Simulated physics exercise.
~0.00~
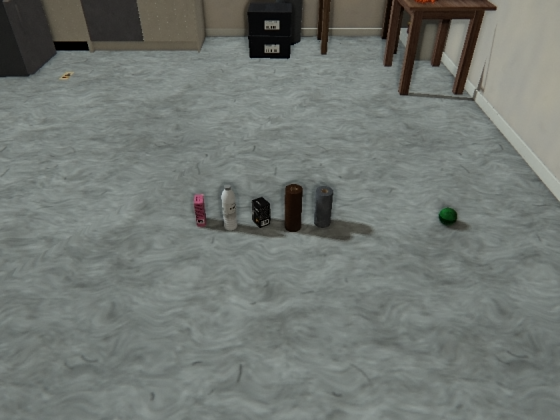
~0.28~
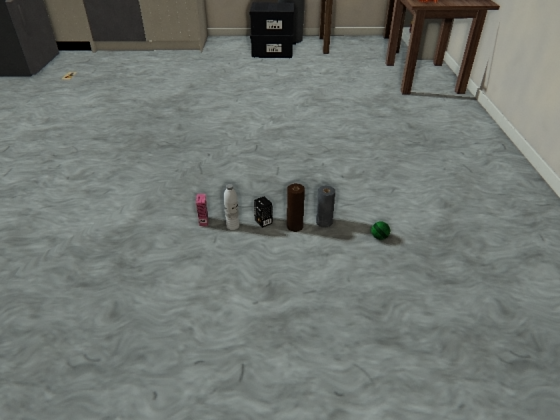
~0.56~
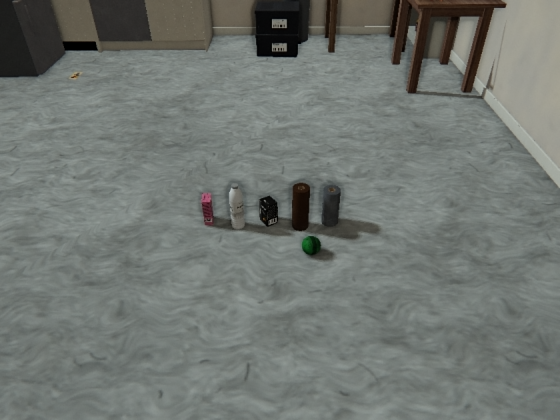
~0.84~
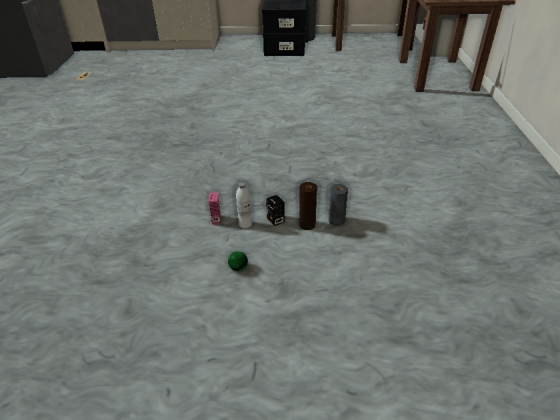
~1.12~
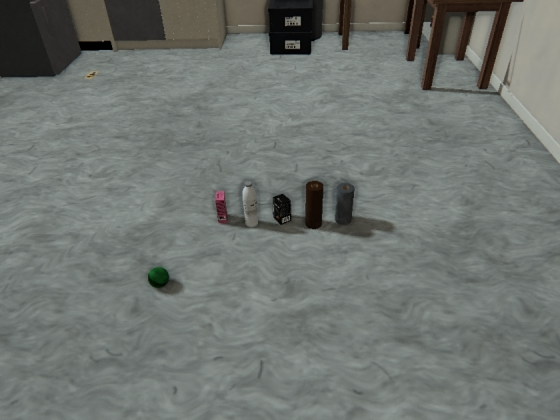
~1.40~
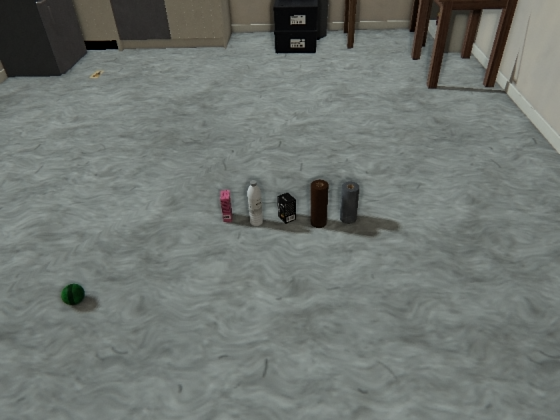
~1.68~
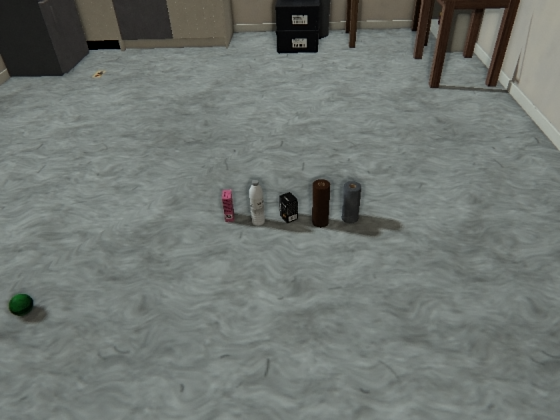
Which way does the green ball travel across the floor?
The green ball travels to the left, passing in front of the row of standing items.
